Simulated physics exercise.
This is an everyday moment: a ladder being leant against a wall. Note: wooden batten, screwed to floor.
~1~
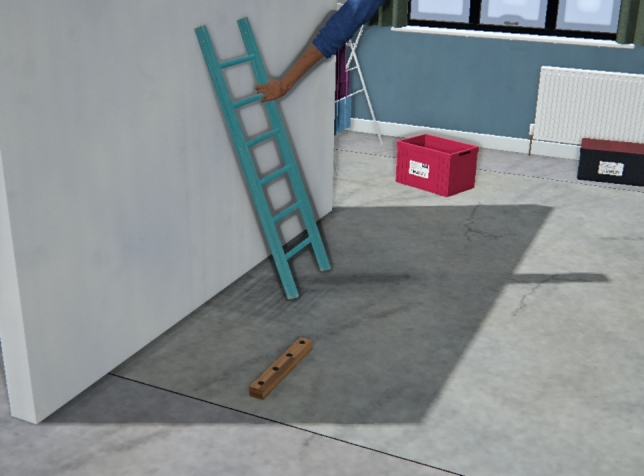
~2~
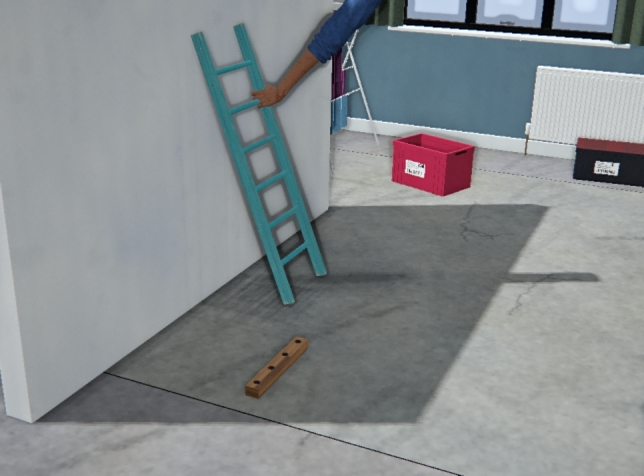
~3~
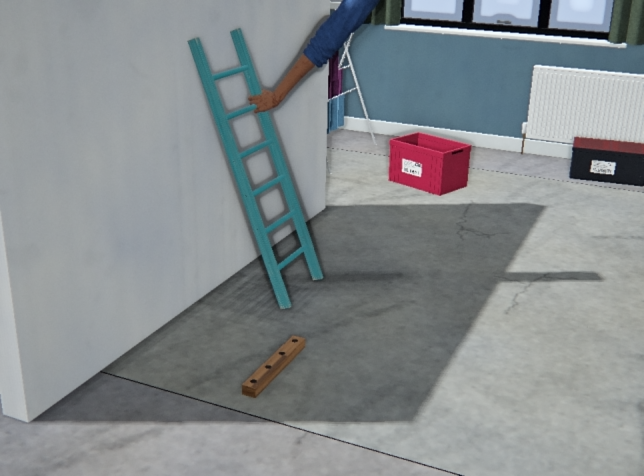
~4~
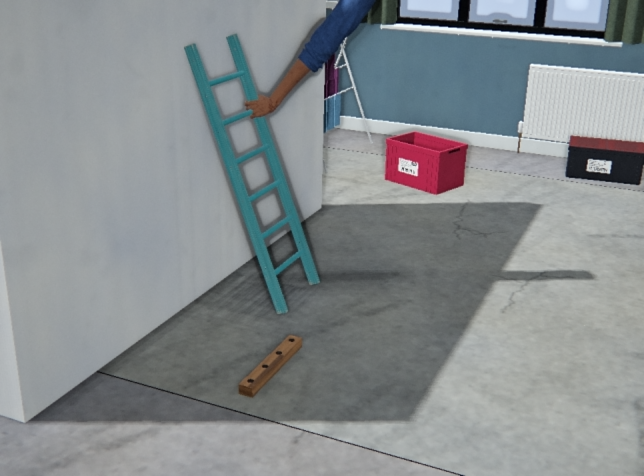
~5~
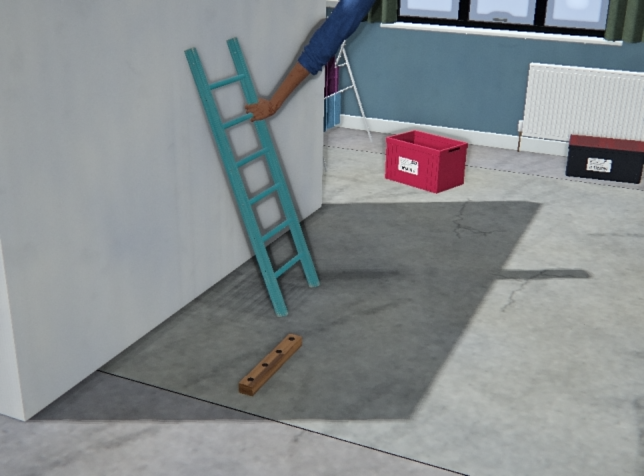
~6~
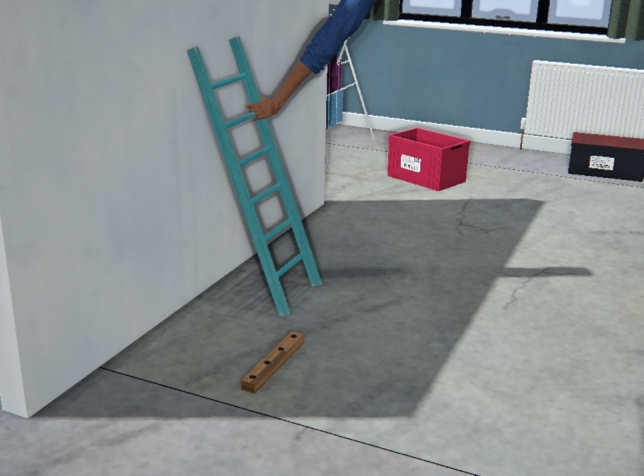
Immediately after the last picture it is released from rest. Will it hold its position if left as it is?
Yes, it stands.
Then, 0.24 s past the last view, turquoise ladder at rest near (259, 176).
Finally, the turquoise ladder holds its place, near (259, 176).
